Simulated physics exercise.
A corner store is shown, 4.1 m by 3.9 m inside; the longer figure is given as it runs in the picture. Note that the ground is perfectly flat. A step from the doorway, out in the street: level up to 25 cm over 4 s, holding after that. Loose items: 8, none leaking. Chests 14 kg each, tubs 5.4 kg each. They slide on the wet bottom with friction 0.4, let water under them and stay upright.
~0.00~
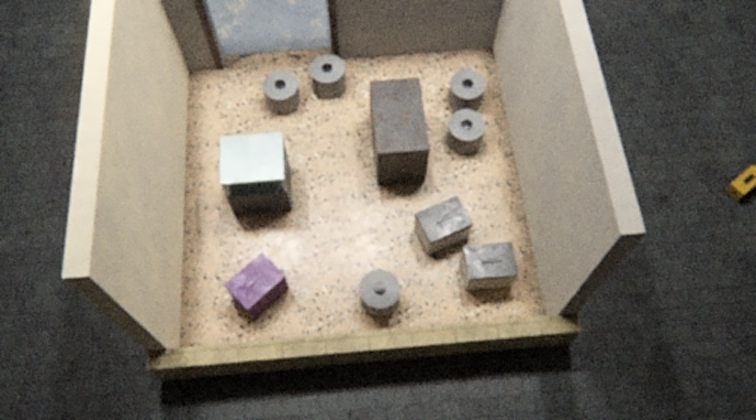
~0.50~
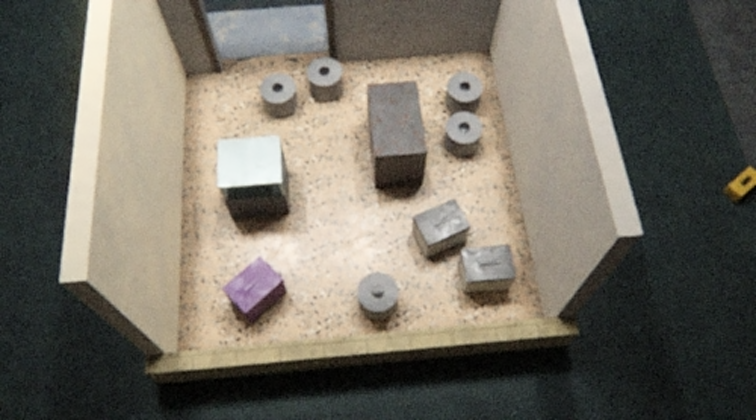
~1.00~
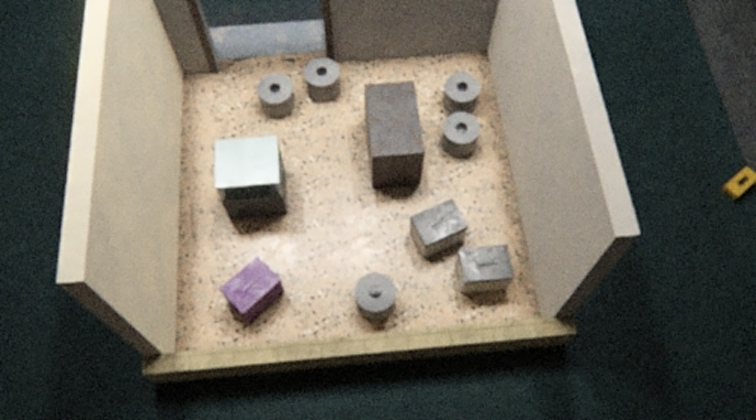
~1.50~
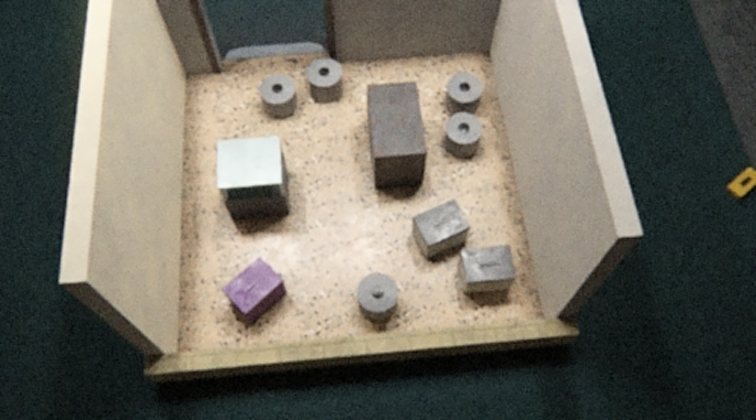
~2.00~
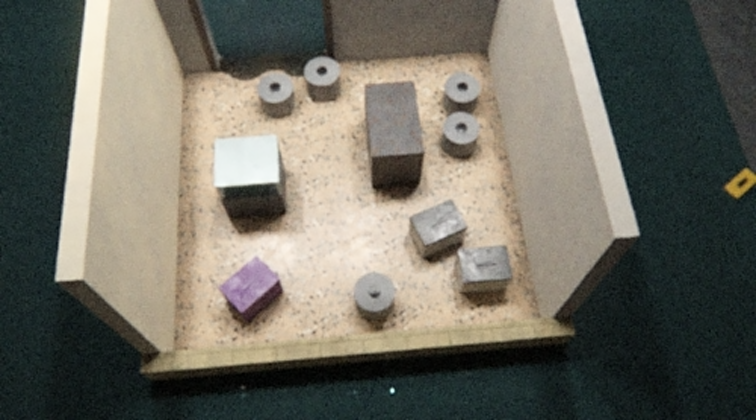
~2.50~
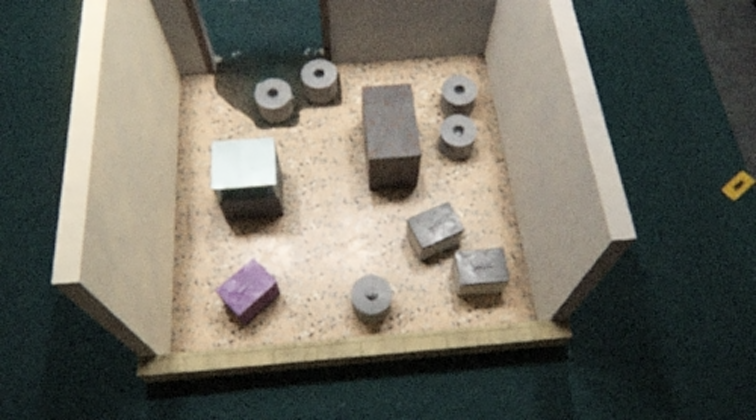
The video shows a small open-topped room holding grey tubs, chests, a purple chest and larger blocks. Dark water covers the pale ground beyond the doorway, then spreads just inside around the nearest tubs, while the items barely move.
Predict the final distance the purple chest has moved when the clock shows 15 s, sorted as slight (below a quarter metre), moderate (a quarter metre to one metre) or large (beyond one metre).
Moderate.
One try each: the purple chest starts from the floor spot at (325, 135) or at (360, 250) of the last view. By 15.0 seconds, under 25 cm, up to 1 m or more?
Try one - it is swept a long way; try two - it is swept a long way.
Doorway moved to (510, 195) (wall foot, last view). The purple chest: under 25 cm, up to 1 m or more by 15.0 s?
Purple chest: Long trip.
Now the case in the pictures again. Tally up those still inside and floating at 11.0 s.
At that instant the tally stands at 8.
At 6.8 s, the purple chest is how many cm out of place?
Roughly 20 cm by then.
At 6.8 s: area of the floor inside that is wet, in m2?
At that time the wet patch spans about 13 m2.
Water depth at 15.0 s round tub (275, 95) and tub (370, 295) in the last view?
Depth approx. 18 cm / 14 cm.
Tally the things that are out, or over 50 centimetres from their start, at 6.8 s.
2.
After 3.5 s the purple chest is near (246, 286), 0.0 m from its start, aground; 0 afloat.
After 6.8 s the purple chest is near (258, 291), 0.2 m from its start, afloat; 3 afloat.
After 11.0 s the purple chest is near (228, 292), 0.2 m from its start, afloat; 8 afloat.
After 15.0 s the purple chest is near (200, 261), 0.5 m from its start, afloat; 8 afloat.
